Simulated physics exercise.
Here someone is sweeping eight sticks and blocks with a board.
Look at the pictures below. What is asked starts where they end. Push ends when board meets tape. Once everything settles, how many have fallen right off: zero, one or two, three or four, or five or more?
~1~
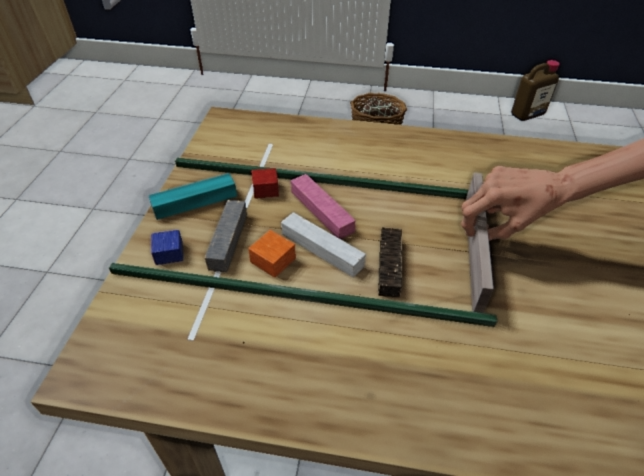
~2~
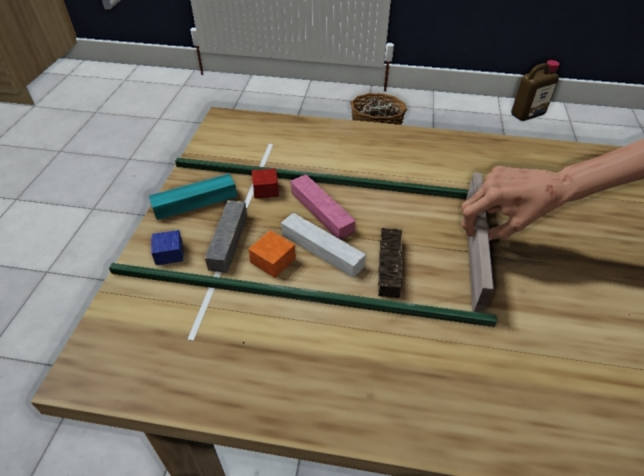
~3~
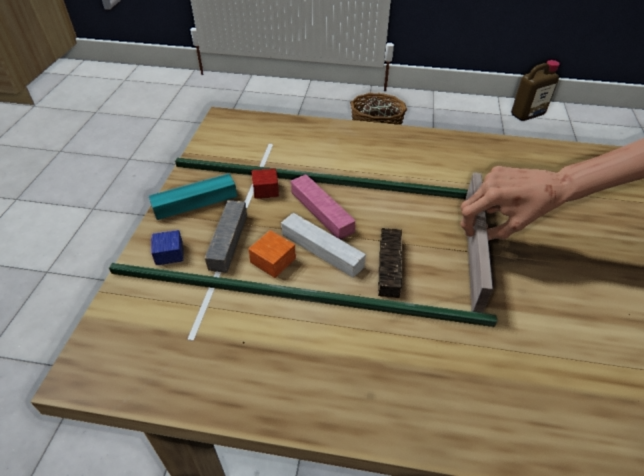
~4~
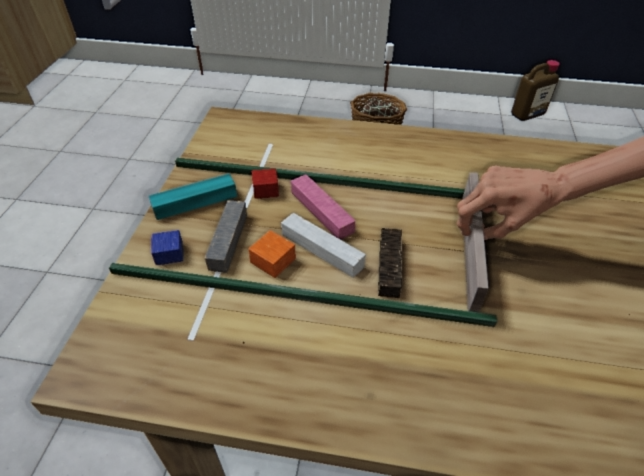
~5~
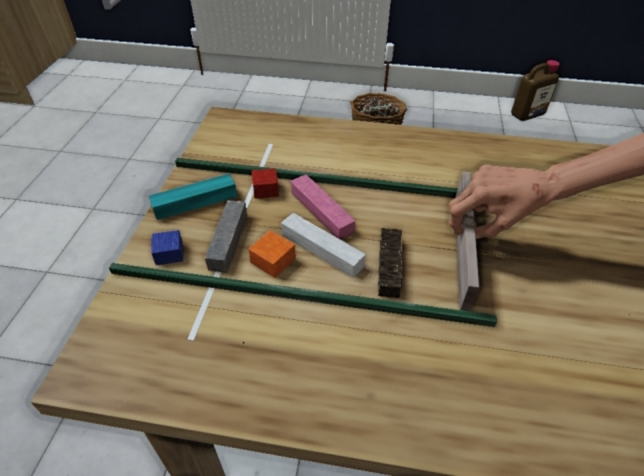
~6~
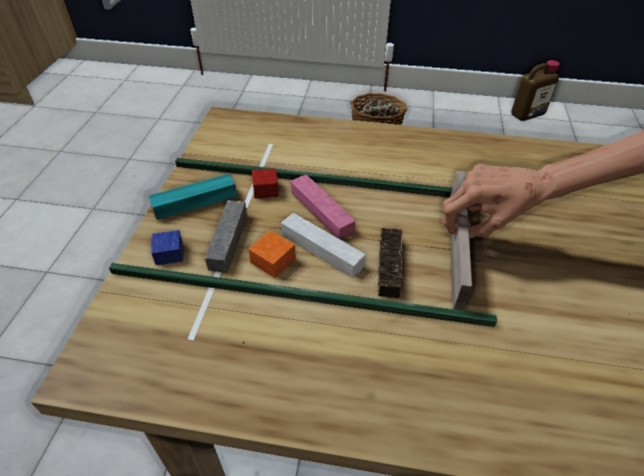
By then, one or two have fallen off.
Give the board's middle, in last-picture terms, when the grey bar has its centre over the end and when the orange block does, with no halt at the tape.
The grey bar puts it at (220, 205), the orange block at (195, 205).
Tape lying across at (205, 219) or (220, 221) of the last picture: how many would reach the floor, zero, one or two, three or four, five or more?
Going one tape after another, I'd say 3 or 4 for the first and one or two for the second.
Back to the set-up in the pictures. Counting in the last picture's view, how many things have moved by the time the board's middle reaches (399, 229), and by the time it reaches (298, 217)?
The count is 1 at the first point and 7 at the second.
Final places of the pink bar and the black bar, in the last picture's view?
About (211, 191), and the other about (216, 246).
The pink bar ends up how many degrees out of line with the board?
Close to 30°.
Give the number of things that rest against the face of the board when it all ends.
It is in contact with 1.
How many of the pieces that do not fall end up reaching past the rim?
My count gives 0.
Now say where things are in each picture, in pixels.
The first frame shows turquoise stick (194, 196); blue block (167, 247); grey bar (227, 235); board (478, 238); tape (239, 223).
The second frame shows blue block (168, 248); black bar (390, 261).
The third frame shows grey bar (227, 235); pink bar (322, 206).
The fourth frame shows turquoise stick (194, 196); board (474, 238).
The fifth frame shows blue block (168, 248); red block (265, 183).
The sixth frame shows turquoise stick (194, 196); blue block (168, 248); grey bar (227, 235); board (460, 236); tape (239, 223).
Soon after, none off yet; turquoise stick at rest near (194, 196); blue block at rest near (168, 248); grey bar at rest near (227, 235).
At rest, the number that fall off is one or two; fallen, blue block and turquoise stick.
